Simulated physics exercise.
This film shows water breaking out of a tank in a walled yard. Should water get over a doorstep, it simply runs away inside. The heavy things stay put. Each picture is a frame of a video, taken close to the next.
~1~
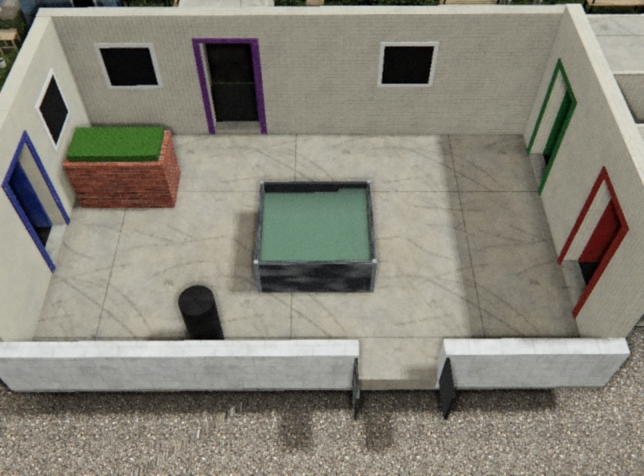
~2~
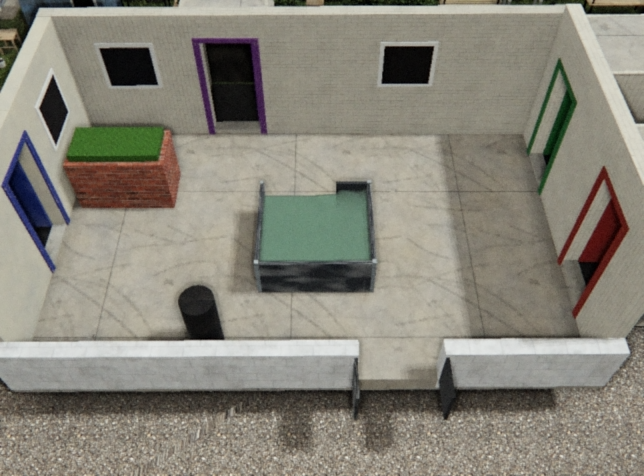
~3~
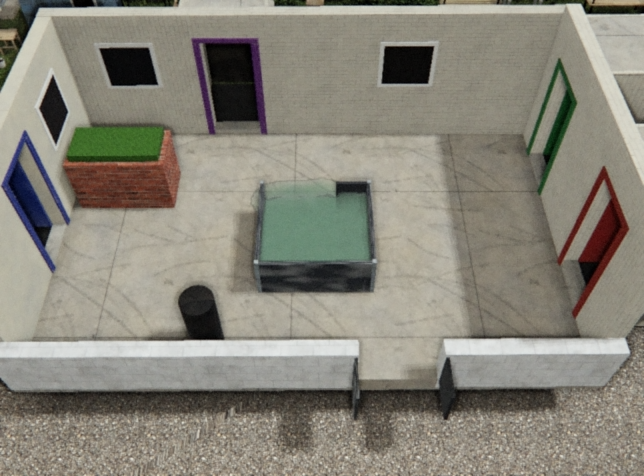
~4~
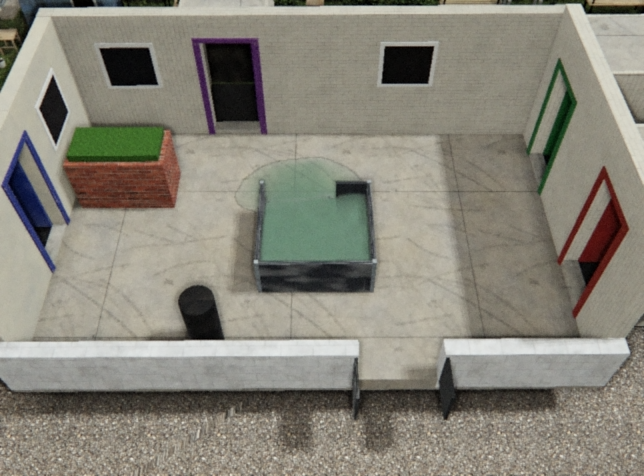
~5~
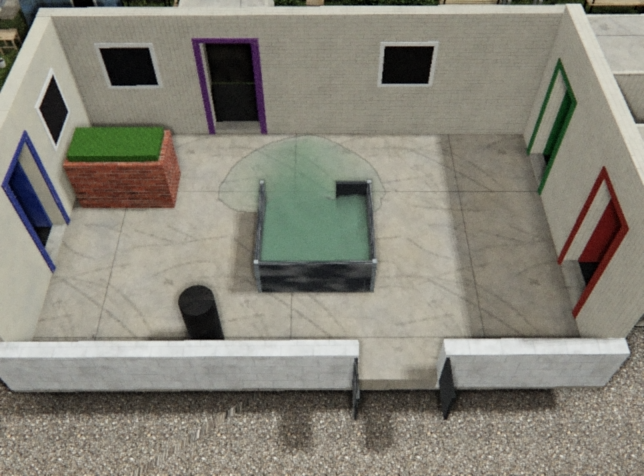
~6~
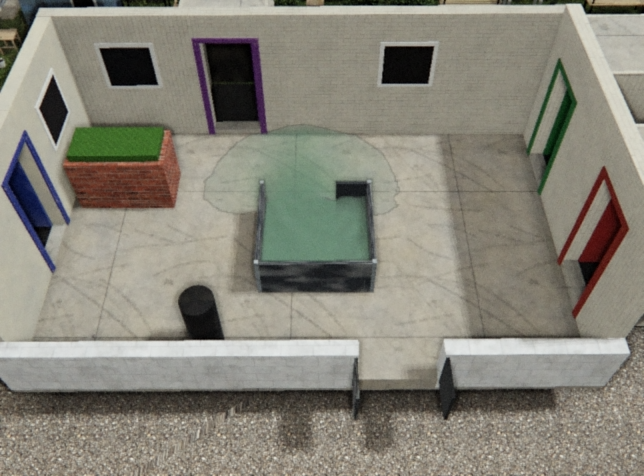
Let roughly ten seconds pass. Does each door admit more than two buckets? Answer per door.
The green door: It does; the purple door: It does; the red door: It does not; the blue door: It does not.
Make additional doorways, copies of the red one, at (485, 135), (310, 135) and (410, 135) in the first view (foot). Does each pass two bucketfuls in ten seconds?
Door by door: Ends up below, ends up above, ends up below.
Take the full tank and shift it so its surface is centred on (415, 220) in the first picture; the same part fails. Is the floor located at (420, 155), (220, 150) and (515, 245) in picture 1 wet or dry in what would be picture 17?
Hit, hit, spared.
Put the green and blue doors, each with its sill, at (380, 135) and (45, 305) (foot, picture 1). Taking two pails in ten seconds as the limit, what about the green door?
Observation - green door ends up higher.
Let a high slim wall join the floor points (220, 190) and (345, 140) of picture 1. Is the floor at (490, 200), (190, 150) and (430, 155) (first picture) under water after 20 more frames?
Taking the points in the order given, they are inundated, high and dry and inundated.
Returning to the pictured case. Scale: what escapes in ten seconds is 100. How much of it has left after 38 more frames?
It comes to around 85 per cent.
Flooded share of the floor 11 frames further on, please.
That comes to about 30 per cent.
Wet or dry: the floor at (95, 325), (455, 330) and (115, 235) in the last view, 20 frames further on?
Result, in that order: Not wetted / not wetted / not wetted.
A moment on, water covers 20 % of the floor; the green door not reached, the purple door under two buckets in, the red door not reached, the blue door not reached.
Next, water covers 30 % of the floor; the green door not reached, the purple door over two buckets in, the red door not reached, the blue door not reached.
Then, water covers 40 % of the floor; the green door over two buckets in, the purple door far over two buckets in, the red door not reached, the blue door wet at the sill, nothing in.
Later, water covers 65 % of the floor; the green door far over two buckets in, the purple door far over two buckets in, the red door wet at the sill, nothing in, the blue door wet at the sill, nothing in.
In the end, water covers 85 % of the floor; the green door far over two buckets in, the purple door far over two buckets in, the red door wet at the sill, nothing in, the blue door wet at the sill, nothing in.
